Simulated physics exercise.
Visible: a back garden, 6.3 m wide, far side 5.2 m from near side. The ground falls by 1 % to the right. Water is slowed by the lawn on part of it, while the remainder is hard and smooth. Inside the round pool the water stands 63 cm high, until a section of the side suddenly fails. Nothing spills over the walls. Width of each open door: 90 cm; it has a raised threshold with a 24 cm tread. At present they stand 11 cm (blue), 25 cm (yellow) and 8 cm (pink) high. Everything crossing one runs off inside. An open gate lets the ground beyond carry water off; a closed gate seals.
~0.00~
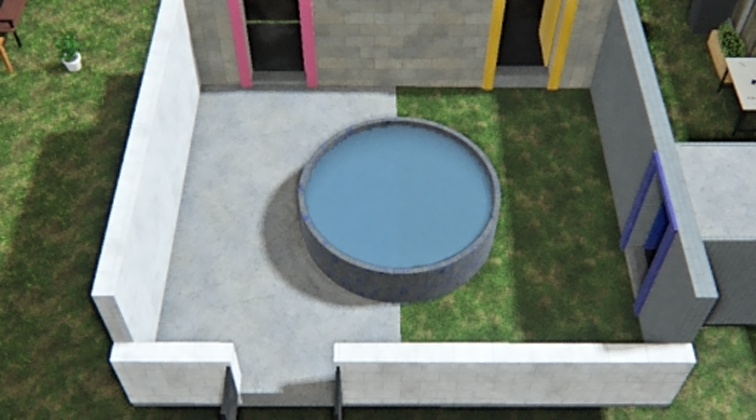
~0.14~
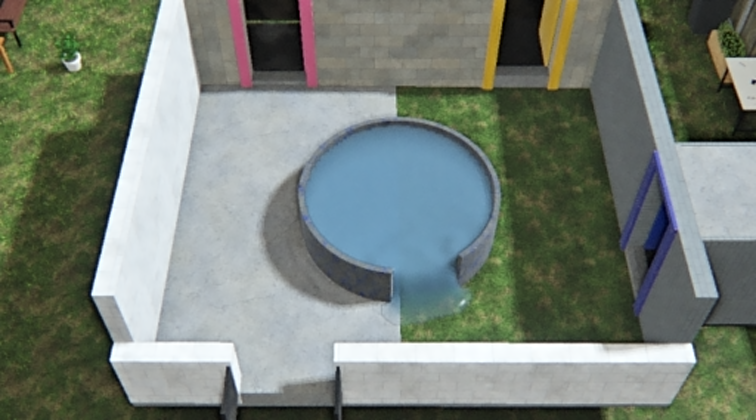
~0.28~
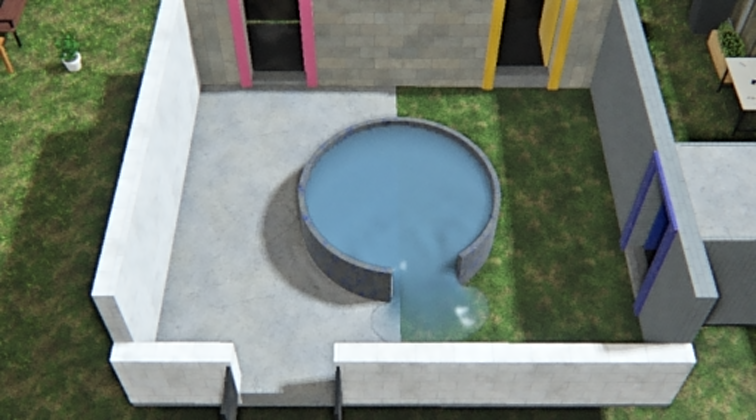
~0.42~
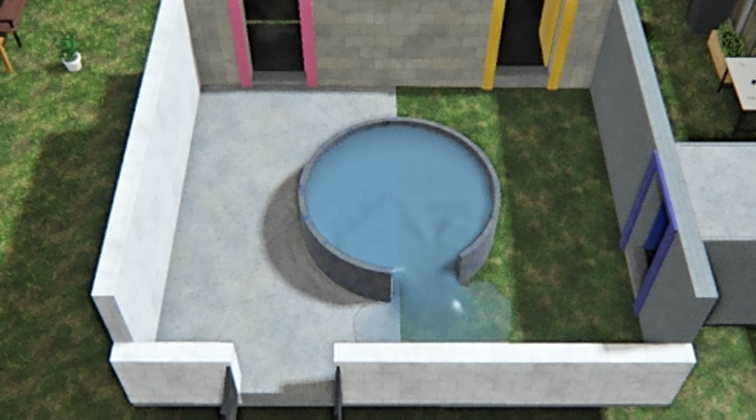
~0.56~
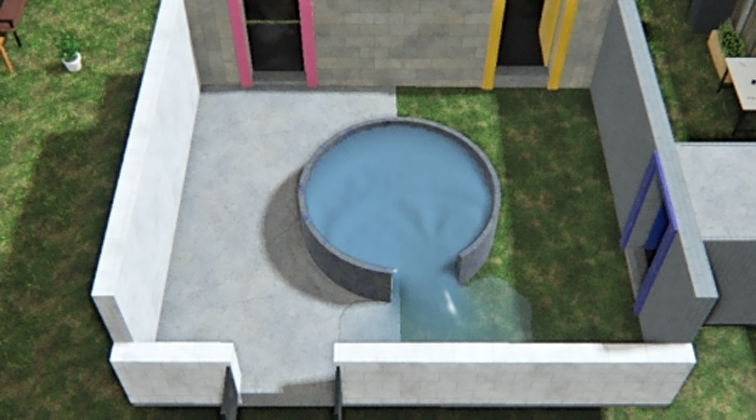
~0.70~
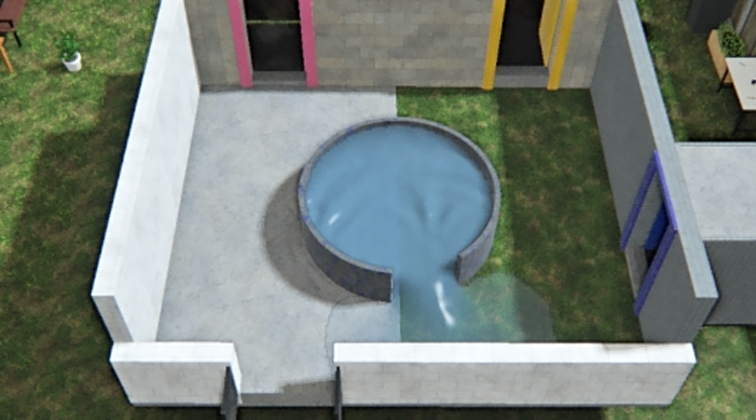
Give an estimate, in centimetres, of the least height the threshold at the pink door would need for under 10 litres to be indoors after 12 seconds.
Some 6.5 cm above the ground.
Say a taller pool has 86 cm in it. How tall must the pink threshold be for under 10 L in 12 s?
A step of about 11.0 cm does it.
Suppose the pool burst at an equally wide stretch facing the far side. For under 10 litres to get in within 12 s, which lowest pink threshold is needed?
Some 10.0 cm.
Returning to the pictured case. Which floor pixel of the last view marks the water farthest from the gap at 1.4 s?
Lab note: Front tip approx. at (639, 377).
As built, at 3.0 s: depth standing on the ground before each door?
Door by door in cm - blue 18, yellow 0, pink 0.
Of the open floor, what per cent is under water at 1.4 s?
Wet share: Around 20 %.
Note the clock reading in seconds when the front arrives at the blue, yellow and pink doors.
Blue at 2.0 s, yellow at 5.0 s, pink at 5.5 s.
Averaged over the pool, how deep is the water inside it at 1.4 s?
I'd put it near 50 cm.
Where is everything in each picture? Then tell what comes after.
Still water, 63 cm deep, in the round pool at (399, 193); the pink door at (274, 37) is dry, in the first picture.
The gap is at (426, 286), the front 0.3 m out at (417, 318); the back of the round pool holds 63 cm, in the second picture.
The front is at (432, 342), 0.7 m from the gap at (426, 288); 0.8 m2 of floor is wet, 63 cm left at the back, in the third picture.
The gap is at (425, 289), the front 1.2 m out at a hidden place; the back of the round pool holds 63 cm, in the fourth picture.
The gap is at (425, 288), the front 1.5 m out at a hidden place; the back of the round pool holds 63 cm, in the fifth picture.
The front is at a hidden place, 1.7 m from the gap at (426, 288); 3.1 m2 of floor is wet, 62 cm left at the back; the pink door at (274, 37), 4.6 m from the gap, is still 4.4 m from the nearest water, in the sixth picture.
After 1.4 s water covers 20 % of the floor, deepest (42 cm) near (438, 363); it has not reached the pink door.
After 3.0 s water covers 50 % of the floor, deepest (34 cm) near (639, 377); it has not reached the pink door.
After 12.0 s water covers 95 % of the floor, deepest (17 cm) near (591, 144); 8 cm at the pink door, 3 litres in over its 8 cm threshold.
At the pink door as built, the water arrived by 5.4 s and peaked near 10 cm at 10.4 s.
Run again over the same 12 s with other heights there, 16 litres in over 6 cm, 2 litres over 8.5 cm. The limit of 10 litres is kept from about 6.5 cm up.
